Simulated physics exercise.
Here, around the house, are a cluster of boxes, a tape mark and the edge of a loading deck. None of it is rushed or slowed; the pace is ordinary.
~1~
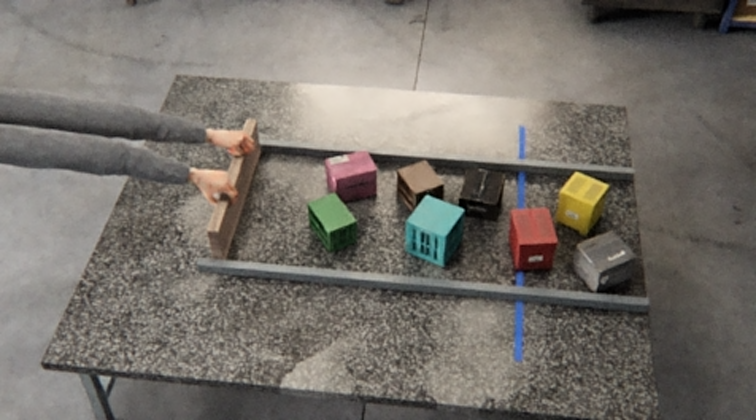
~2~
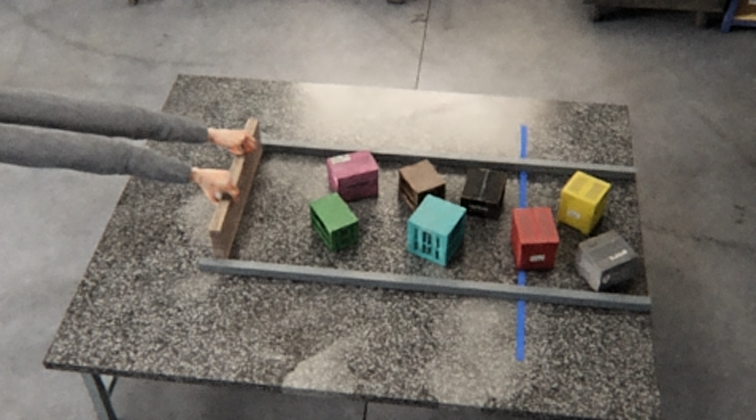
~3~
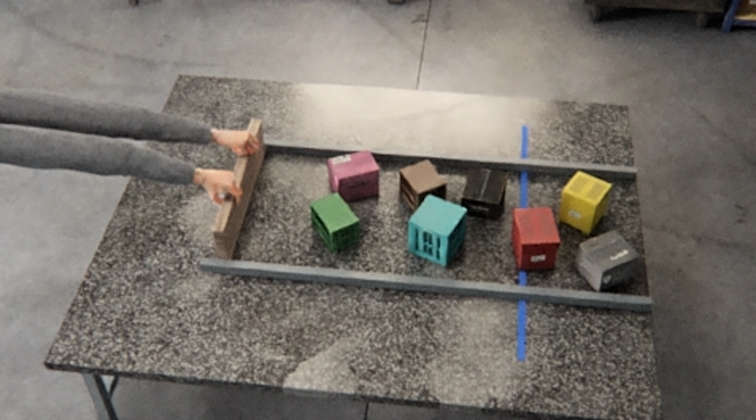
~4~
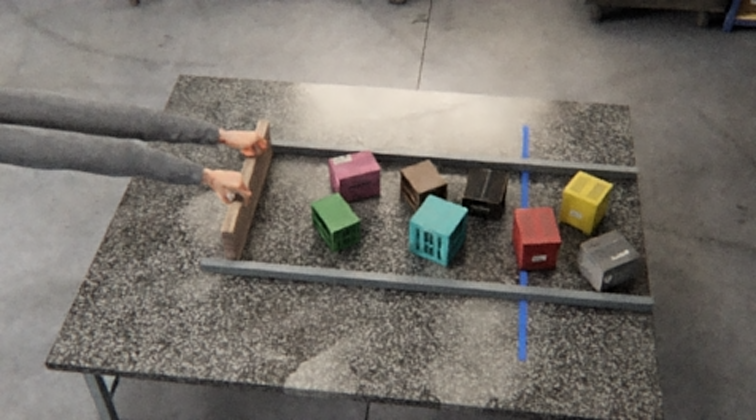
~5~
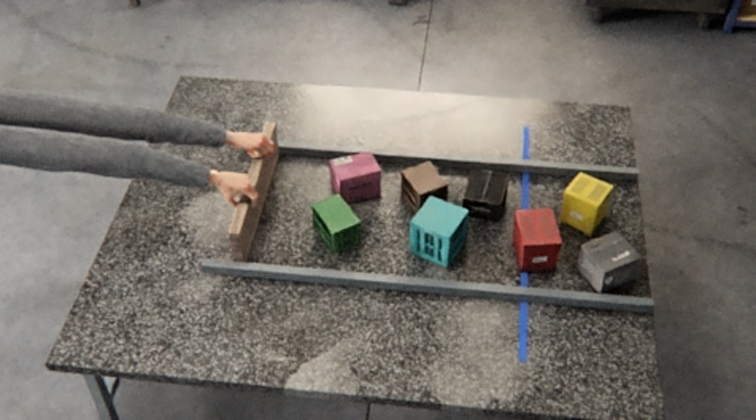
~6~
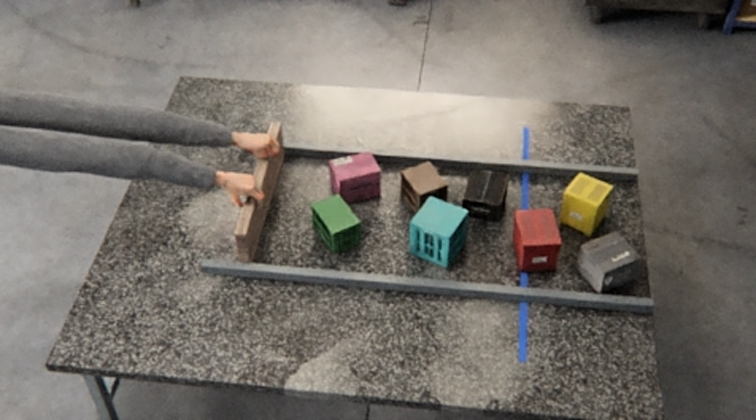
The clip opens on a speckled tabletop where two hands hold a wooden plank upright at the left, with eight coloured boxes spread between two rails and a blue tape line crossing near the right. The hands slide the plank slowly a short way right, while the boxes stay practically still, untouched by it.
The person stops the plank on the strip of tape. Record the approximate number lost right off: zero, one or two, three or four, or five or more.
The ones going over the edge come to a single one or a pair, I'd say.
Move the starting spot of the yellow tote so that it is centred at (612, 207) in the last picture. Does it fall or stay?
Note: Yellow tote leaves the top.
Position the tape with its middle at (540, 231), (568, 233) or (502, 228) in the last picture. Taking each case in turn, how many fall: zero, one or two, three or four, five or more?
First one or two, then 3 or 4, then no fall at all.
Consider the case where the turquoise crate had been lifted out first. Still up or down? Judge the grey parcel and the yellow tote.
The grey parcel is kept, the yellow tote drops off.
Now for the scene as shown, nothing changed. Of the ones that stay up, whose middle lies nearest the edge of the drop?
Foremost is the black box.
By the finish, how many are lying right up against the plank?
At rest, 2 are in contact.
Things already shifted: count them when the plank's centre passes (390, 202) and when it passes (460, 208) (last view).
First 5, after that 7.
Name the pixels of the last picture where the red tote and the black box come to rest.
(621, 249) and (624, 209), approximately.
Early on, none off yet; grey parcel at rest near (608, 263); yellow tote at rest near (585, 205); red tote at rest near (536, 241).
A while later, none off yet; grey parcel travelled a little near (617, 264); yellow tote travelled about its own width near (613, 205); red tote travelled about its own width near (567, 245).
Finally, the number that fall off is one or two; lost, yellow tote and grey parcel.
